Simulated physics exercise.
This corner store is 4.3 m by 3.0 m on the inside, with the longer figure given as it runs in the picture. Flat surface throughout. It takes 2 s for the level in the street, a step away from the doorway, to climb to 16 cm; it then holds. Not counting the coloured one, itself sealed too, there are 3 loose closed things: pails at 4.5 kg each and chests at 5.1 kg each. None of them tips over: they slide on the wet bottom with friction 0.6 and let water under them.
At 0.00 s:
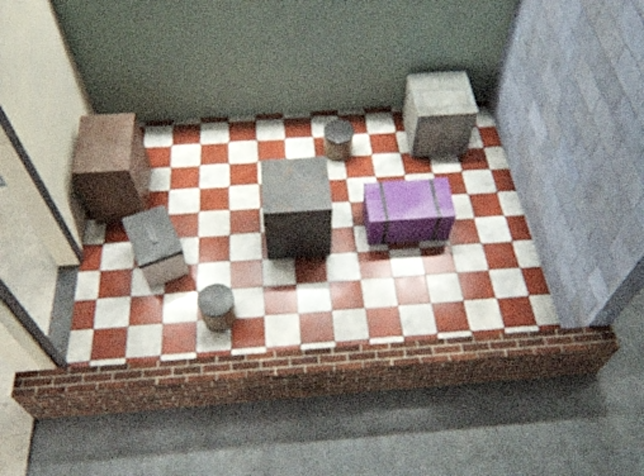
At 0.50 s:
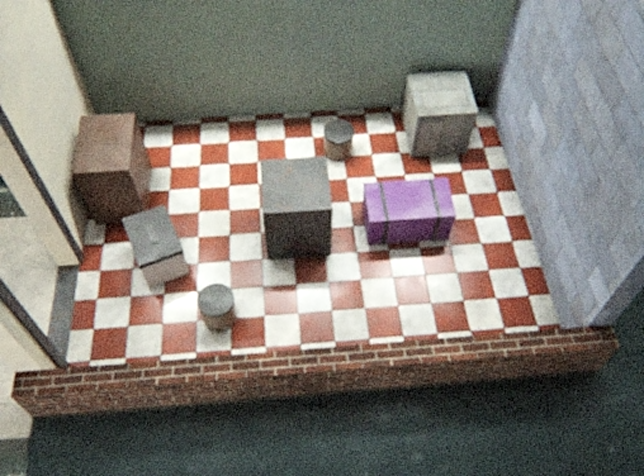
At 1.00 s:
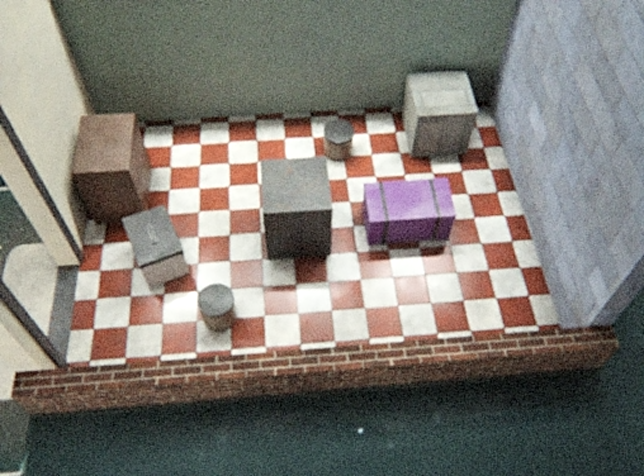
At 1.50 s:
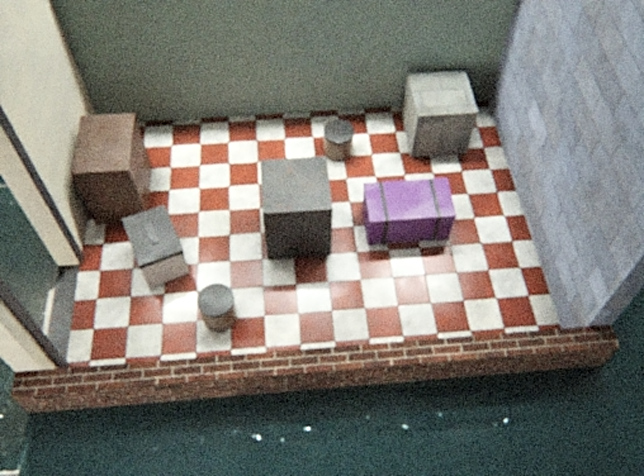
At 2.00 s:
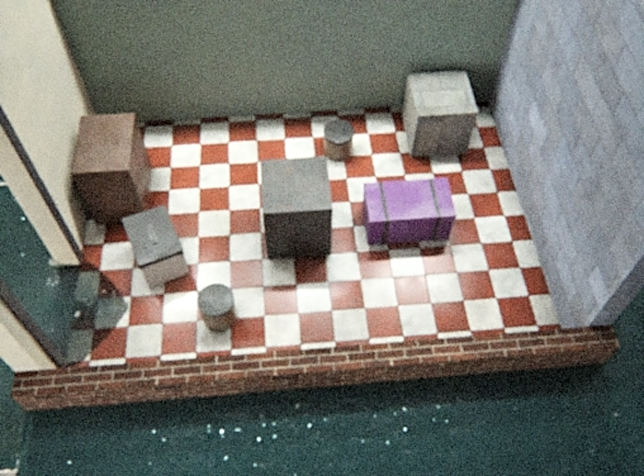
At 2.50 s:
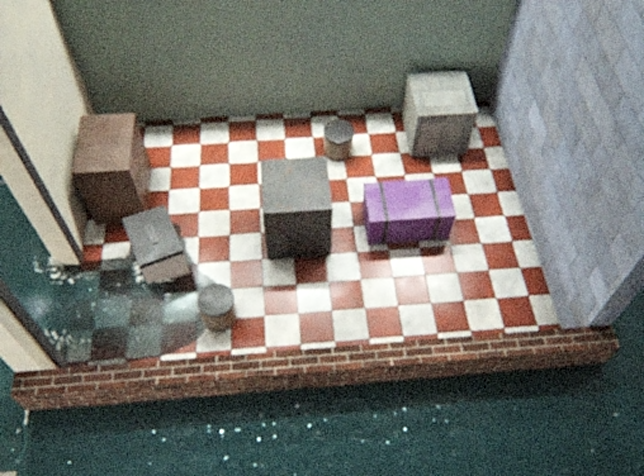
A small room with a red-and-white checkered floor, a greenish back wall, a pale bluish right wall and a low brick front edge is seen from high above. A purple trunk sits right of a dark gray block, with brown, gray and pale boxes and two gray pails around them. Dark, speckled water covers the ground outside, then spreads through the left opening across the front-left tiles, while the objects and camera stay still.
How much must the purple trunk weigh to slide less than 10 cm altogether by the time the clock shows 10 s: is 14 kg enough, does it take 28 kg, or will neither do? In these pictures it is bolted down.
My guess is only the heavier amount suffices.
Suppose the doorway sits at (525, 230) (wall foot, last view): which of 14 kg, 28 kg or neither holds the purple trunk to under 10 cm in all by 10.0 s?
So only the heavy mass does it.
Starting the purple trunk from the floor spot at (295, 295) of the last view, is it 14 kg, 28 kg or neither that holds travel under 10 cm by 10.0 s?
Well, no option works.
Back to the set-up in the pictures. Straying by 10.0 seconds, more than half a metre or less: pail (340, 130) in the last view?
I'd say it falls below.
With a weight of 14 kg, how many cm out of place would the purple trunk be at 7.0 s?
Roughly 0 cm.
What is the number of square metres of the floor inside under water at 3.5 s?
The covered patch comes to about 4.0 m2.
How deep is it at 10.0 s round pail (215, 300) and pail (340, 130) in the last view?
Depth approx. 11 cm / 6 cm.
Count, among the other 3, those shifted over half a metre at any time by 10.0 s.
That comes to 2.
After 3.5 s the purple trunk would be 0 cm from its start with 14 kg and 0 cm from its start with 28 kg; 0 cm of water round it then.
After 4.5 s the purple trunk would be 0 cm from its start with 14 kg and 0 cm from its start with 28 kg; 1 cm of water round it then.
After 7.0 s the purple trunk would be 0 cm from its start with 14 kg and 0 cm from its start with 28 kg; 3 cm of water round it then.
After 10.0 s the purple trunk would be 46 cm from its start with 14 kg and 0 cm from its start with 28 kg; 7 cm of water round it then.
